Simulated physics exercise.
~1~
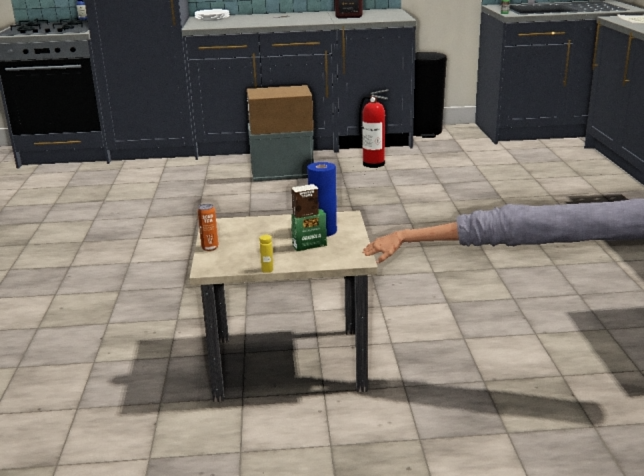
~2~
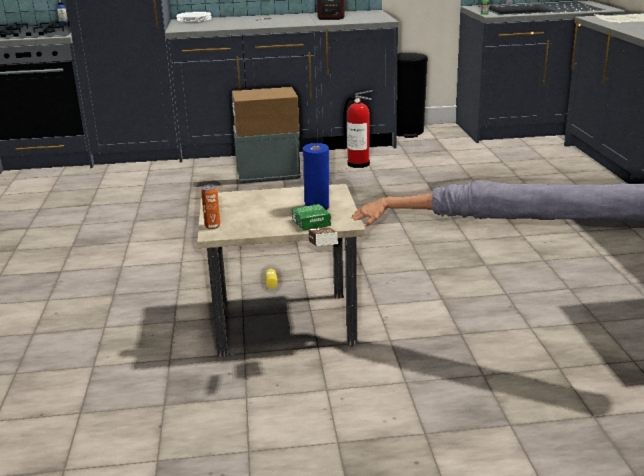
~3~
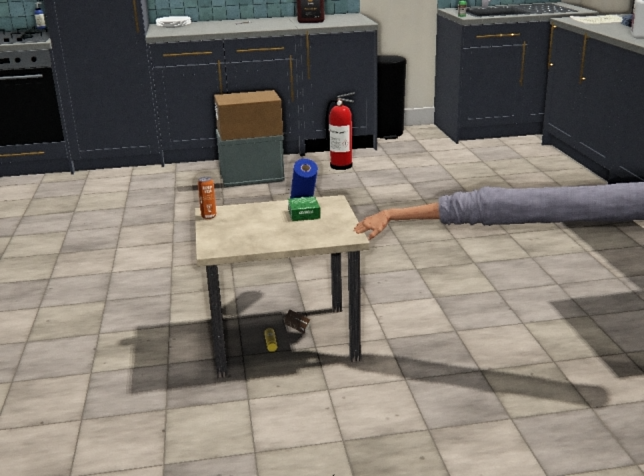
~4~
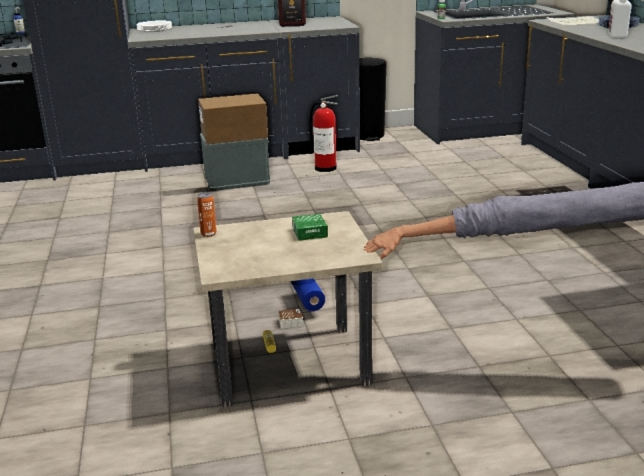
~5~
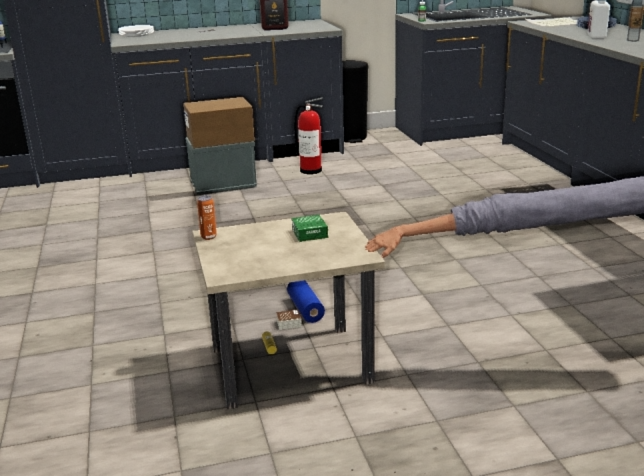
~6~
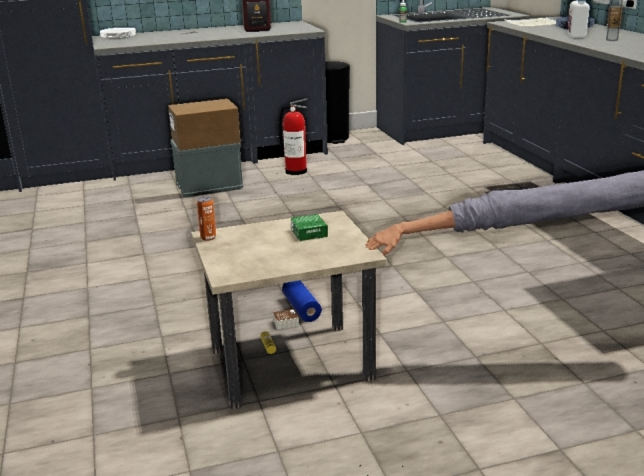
In a kitchen, a hand grips a small side table and jerks it away and back; a green packet topples on top, while a yellow shaker, a brown book and then a blue roll drop to the floor, leaving an orange can upright beside the fallen packet.
